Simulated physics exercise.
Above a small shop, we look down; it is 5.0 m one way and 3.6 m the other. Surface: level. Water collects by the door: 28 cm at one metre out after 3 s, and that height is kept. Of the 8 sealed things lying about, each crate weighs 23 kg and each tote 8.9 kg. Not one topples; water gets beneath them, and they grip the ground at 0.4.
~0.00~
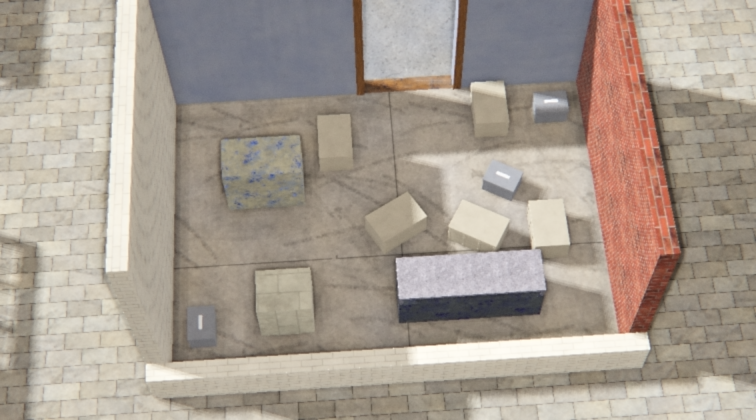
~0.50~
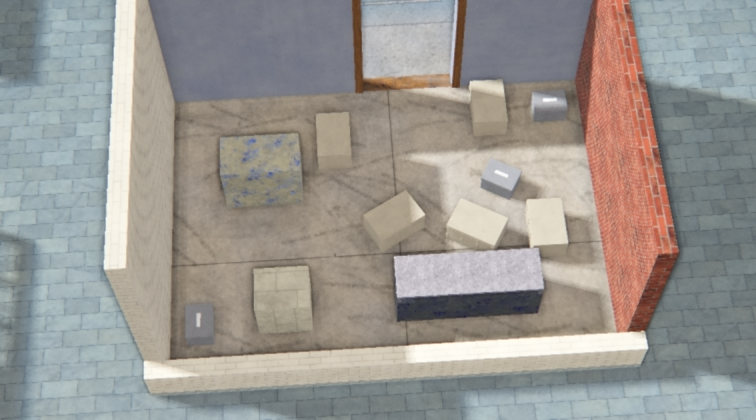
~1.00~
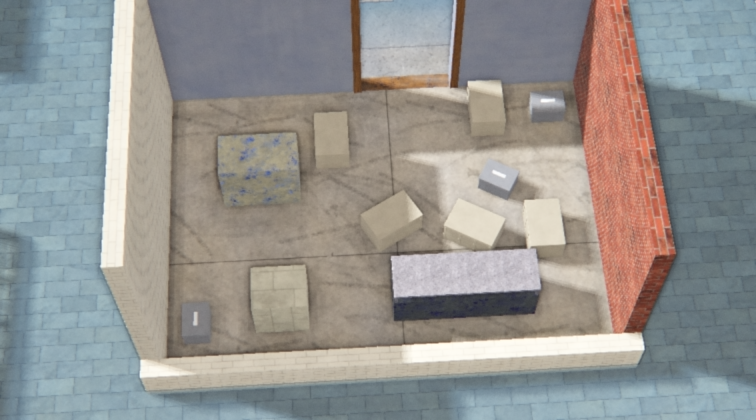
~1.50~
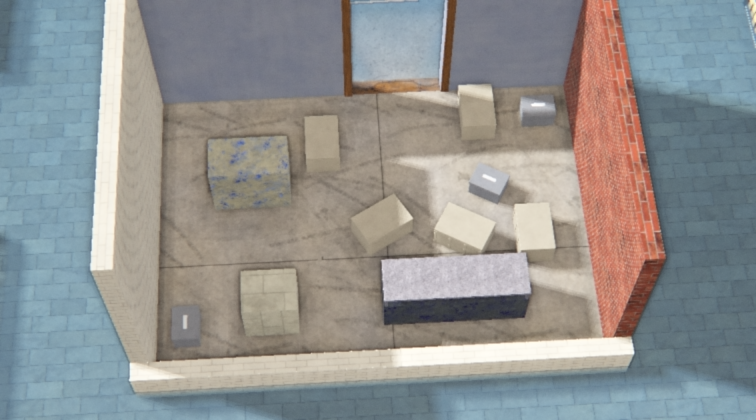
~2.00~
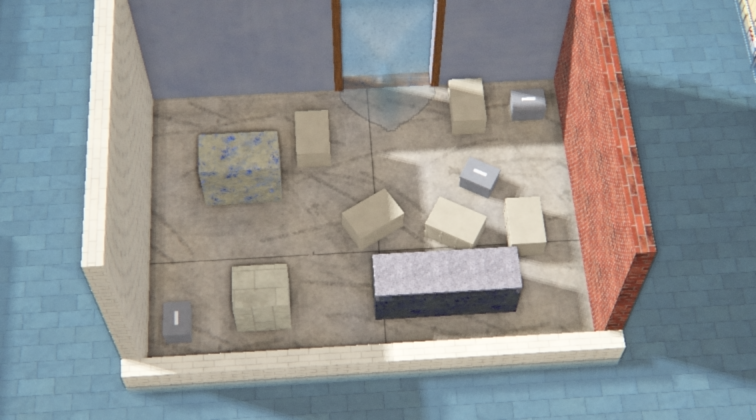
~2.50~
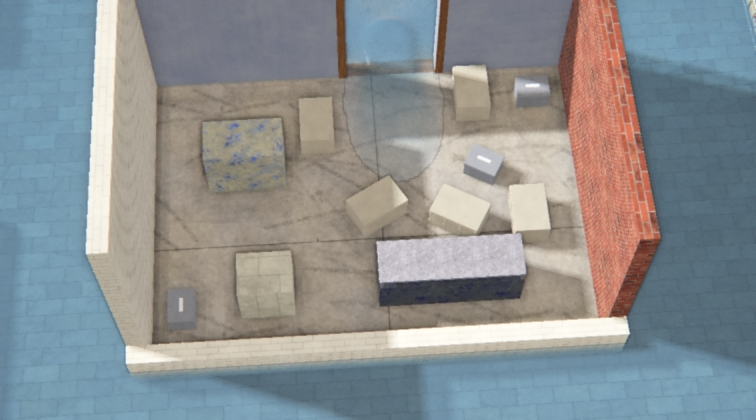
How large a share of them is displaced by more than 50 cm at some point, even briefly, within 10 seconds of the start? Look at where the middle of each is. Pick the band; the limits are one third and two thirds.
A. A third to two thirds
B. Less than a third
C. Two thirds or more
(C) Two thirds or more.
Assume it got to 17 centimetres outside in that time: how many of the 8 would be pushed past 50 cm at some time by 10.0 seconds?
Count under that change: 3.
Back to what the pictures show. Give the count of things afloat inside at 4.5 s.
I'd say 1 of them.
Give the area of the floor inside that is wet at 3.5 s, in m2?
Close to 4.5 m2, I'd say.
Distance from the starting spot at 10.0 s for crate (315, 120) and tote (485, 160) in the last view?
One is off by 10 cm, the other by 120 cm, in the order asked.
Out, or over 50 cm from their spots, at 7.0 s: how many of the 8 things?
I make it 3.
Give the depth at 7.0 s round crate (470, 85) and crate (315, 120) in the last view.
About 6 and 4 cm.
After 3.5 s 0 of 8 are over 50 cm from their spots; 0 afloat.
After 4.5 s 1 of 8 are over 50 cm from their spots; 1 afloat.
After 7.0 s 3 of 8 are over 50 cm from their spots; 3 afloat.
After 10.0 s 6 of 8 are over 50 cm from their spots, and 6 have been at some point; 7 afloat.
